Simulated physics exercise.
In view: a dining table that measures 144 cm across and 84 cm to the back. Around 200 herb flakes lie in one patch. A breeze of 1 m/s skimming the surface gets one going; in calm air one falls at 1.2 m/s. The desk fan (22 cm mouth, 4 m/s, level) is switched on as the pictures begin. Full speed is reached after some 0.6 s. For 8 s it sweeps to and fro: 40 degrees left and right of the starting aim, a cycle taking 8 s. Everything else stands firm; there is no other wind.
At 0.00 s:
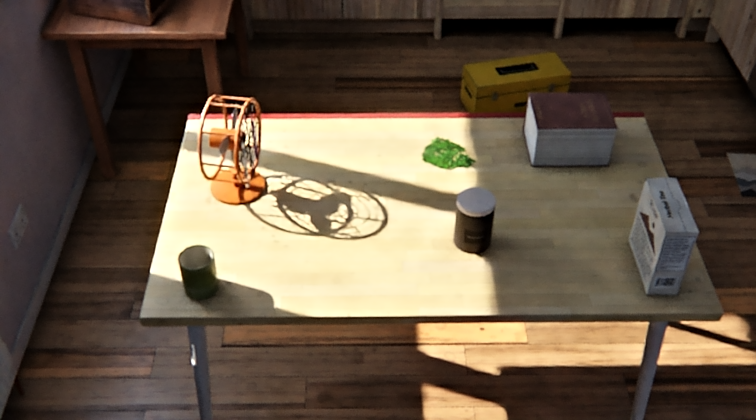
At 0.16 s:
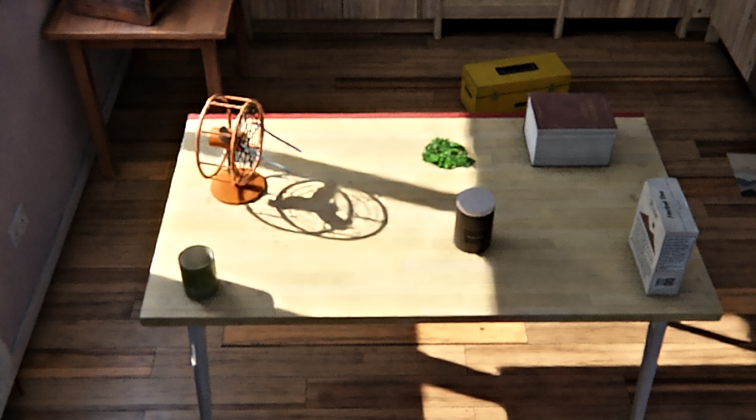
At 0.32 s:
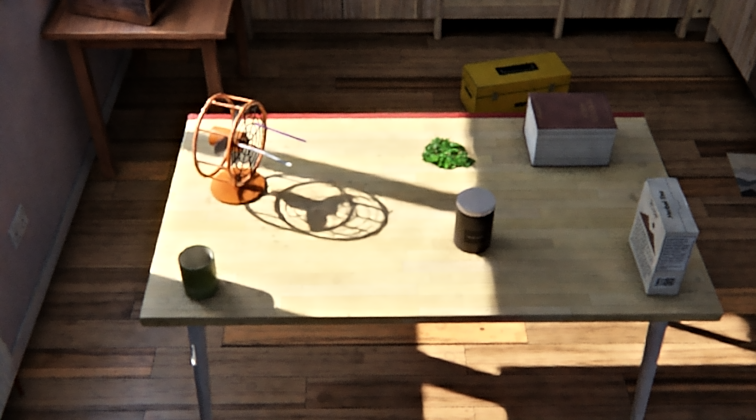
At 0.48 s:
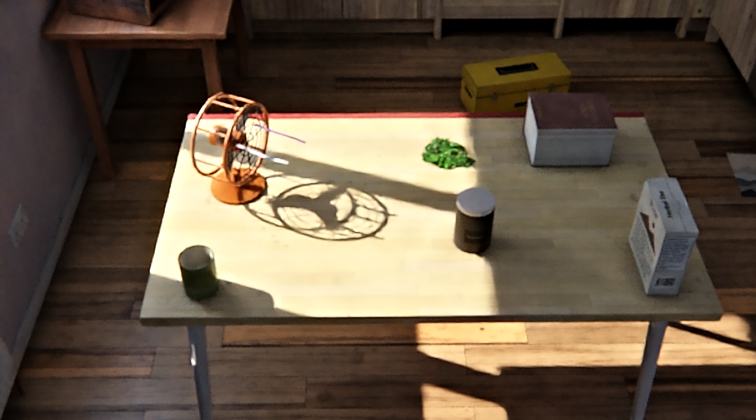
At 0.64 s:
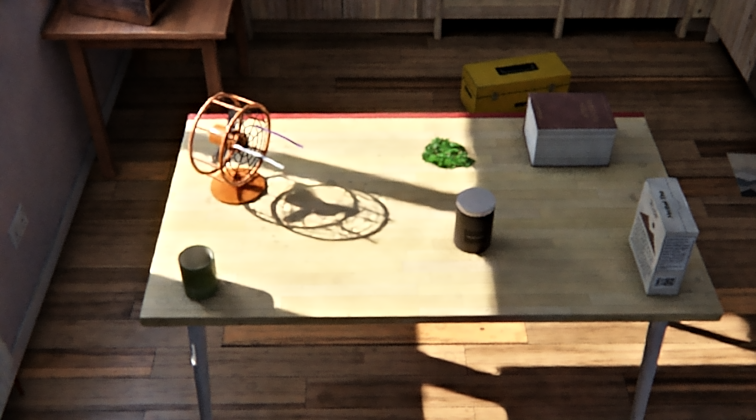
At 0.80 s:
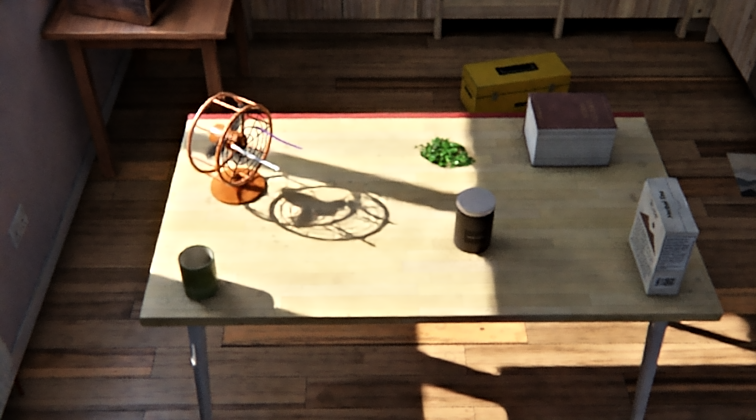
An orange desk fan starts up and turns towards the front, barely stirring green flakes.
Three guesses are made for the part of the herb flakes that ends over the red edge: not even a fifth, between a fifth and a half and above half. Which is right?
Of the herb flakes, more than half end over the red edge.
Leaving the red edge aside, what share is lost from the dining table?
Some 5 per cent.
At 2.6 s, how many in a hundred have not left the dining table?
Near 100 %.
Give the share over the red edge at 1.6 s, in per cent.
Some 0 per cent.
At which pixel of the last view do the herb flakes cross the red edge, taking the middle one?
Near (489, 113).
After 1.6 s, 0 % are over the red edge; the middle of those left on the top is near (448, 152); 0 % are gone or lie where they will stay.
After 2.6 s, 0 % are over the red edge; the middle of those left on the top is near (448, 152); 0 % are gone or lie where they will stay.
After 4.4 s, 0 % are over the red edge; the middle of those left on the top is near (448, 152); 0 % are gone or lie where they will stay.
After 8.0 s, at the end, 82 % are over the red edge.
